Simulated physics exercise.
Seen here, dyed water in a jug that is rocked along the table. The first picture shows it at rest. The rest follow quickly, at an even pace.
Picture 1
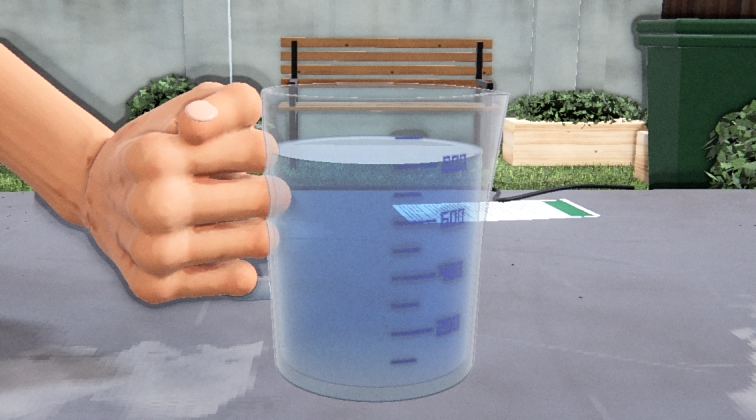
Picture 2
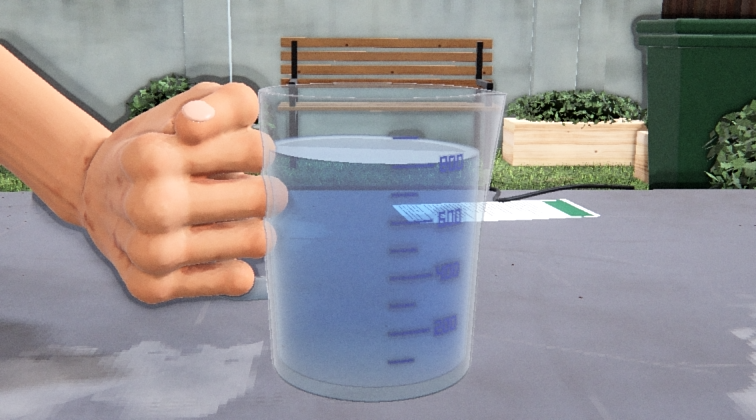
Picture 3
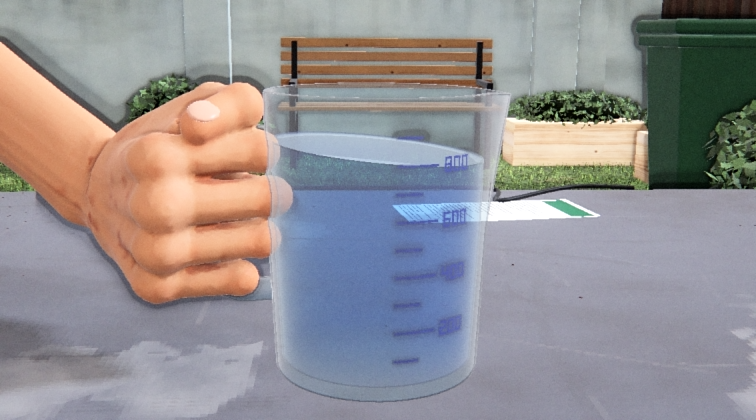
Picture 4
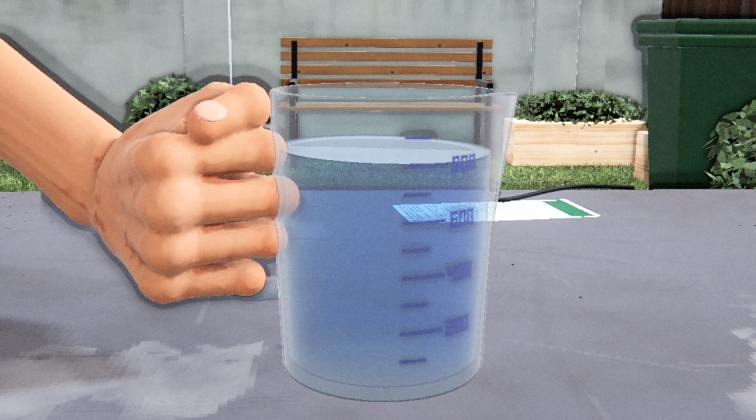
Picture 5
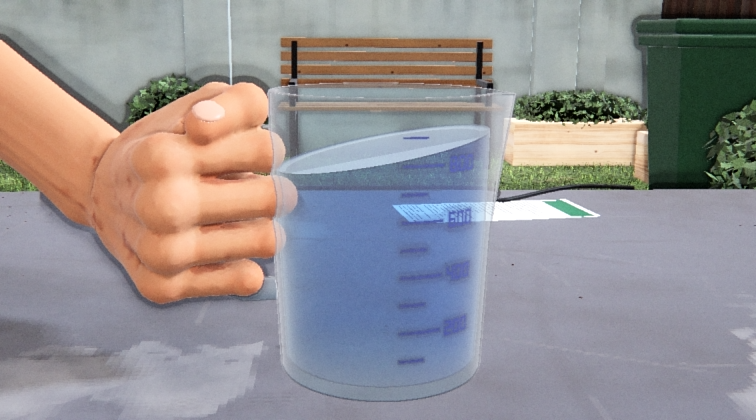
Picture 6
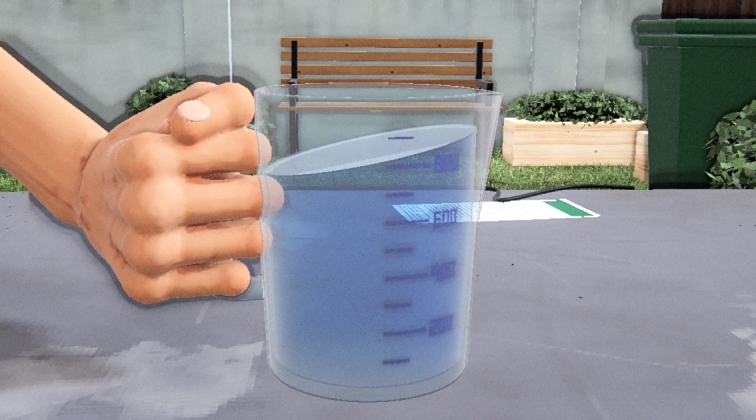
Blue water in a clear jug rocked by a hand on a gray table, tilting slightly higher left, leveling, then rising clearly right.
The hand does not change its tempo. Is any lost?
At that beat the jug loses some.
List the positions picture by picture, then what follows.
Jug (375, 222) about three quarters full; at rest, in the first frame.
Jug about three quarters full, surface at (374, 150); surface about level, in the second frame.
Jug (377, 222) about three quarters full; surface a little higher on the left, in the third frame.
Jug about three quarters full, surface at (384, 150); surface about level, in the fourth frame.
Jug (381, 222) about three quarters full; surface clearly higher on the right, in the fifth frame.
Jug about three quarters full, surface at (370, 150); surface clearly higher on the right, in the sixth frame.
Shortly, the highest wave so far goes over the rim.
At the finish, the highest wave so far goes over the rim; some is on the top.
